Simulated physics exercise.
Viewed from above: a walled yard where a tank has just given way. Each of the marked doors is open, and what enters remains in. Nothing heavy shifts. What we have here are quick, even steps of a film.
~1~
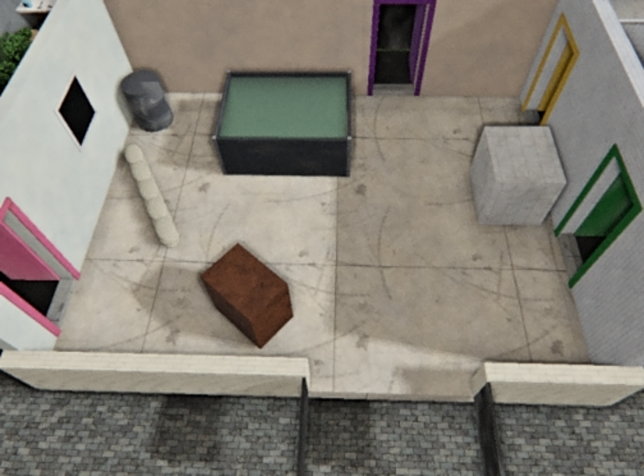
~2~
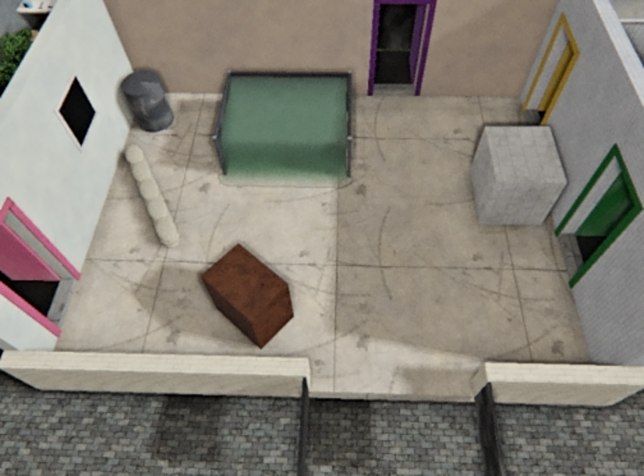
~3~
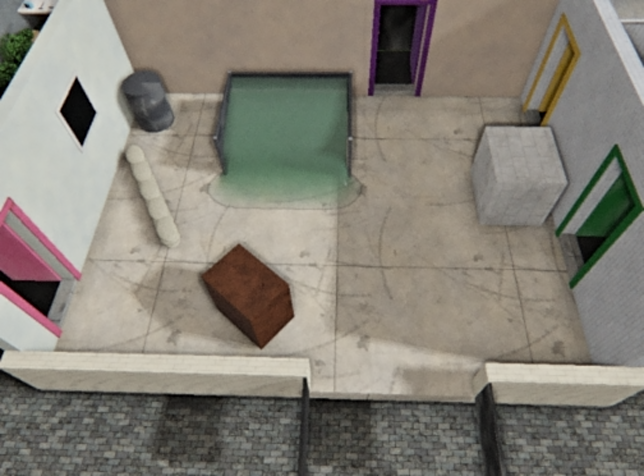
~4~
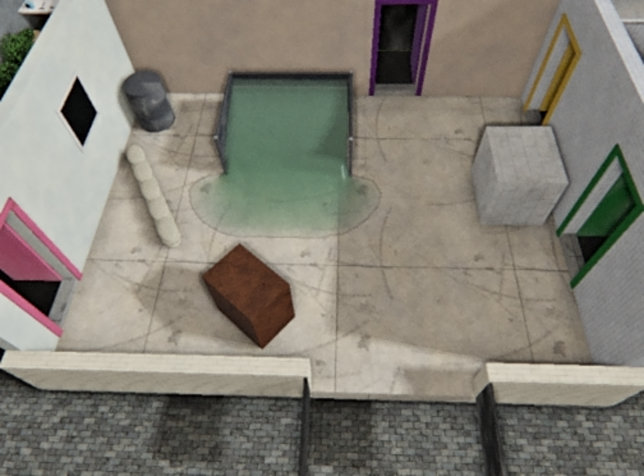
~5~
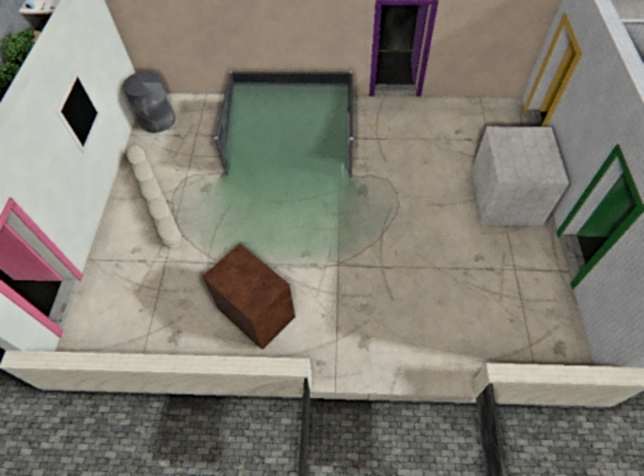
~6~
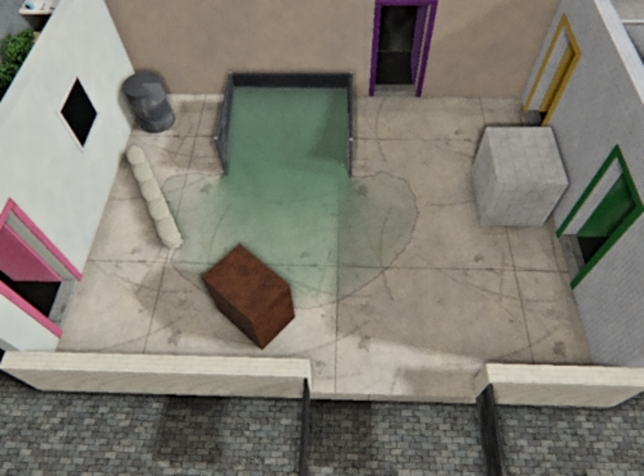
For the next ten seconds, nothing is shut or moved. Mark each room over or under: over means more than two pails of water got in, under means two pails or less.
Purple door: Under, pink door: Over, green door: Under, yellow door: Under.
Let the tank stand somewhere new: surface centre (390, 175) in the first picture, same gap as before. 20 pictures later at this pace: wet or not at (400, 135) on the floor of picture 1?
Verdict: Clear.
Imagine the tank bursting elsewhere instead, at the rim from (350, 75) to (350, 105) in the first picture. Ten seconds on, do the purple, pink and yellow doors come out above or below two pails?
Purple exceeds the limit, pink falls short, yellow exceeds the limit.
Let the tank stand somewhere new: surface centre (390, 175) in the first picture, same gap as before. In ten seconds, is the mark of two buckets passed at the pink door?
As far as I can tell, pink stays within limits.
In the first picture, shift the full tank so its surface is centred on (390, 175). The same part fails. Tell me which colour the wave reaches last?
The purple one, I reckon.
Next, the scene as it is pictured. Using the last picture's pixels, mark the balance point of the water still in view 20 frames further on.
(277, 264).
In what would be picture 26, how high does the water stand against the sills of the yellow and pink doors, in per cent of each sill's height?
I'd put it at close to 0 and 220 per cent.
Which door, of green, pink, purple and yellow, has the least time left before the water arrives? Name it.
I'd say it's the pink door.
A moment on, water covers 40 % of the floor; the purple door not reached, the pink door not reached, the green door not reached, the yellow door not reached.
Next, water covers 50 % of the floor; the purple door not reached, the pink door wet at the sill, nothing in, the green door not reached, the yellow door not reached.
Then, water covers 60 % of the floor; the purple door not reached, the pink door over two buckets in, the green door wet at the sill, nothing in, the yellow door not reached.
Later, water covers 75 % of the floor; the purple door not reached, the pink door far over two buckets in, the green door wet at the sill, nothing in, the yellow door wet at the sill, nothing in.
In the end, water covers 90 % of the floor; the purple door wet at the sill, nothing in, the pink door far over two buckets in, the green door wet at the sill, nothing in, the yellow door wet at the sill, nothing in.
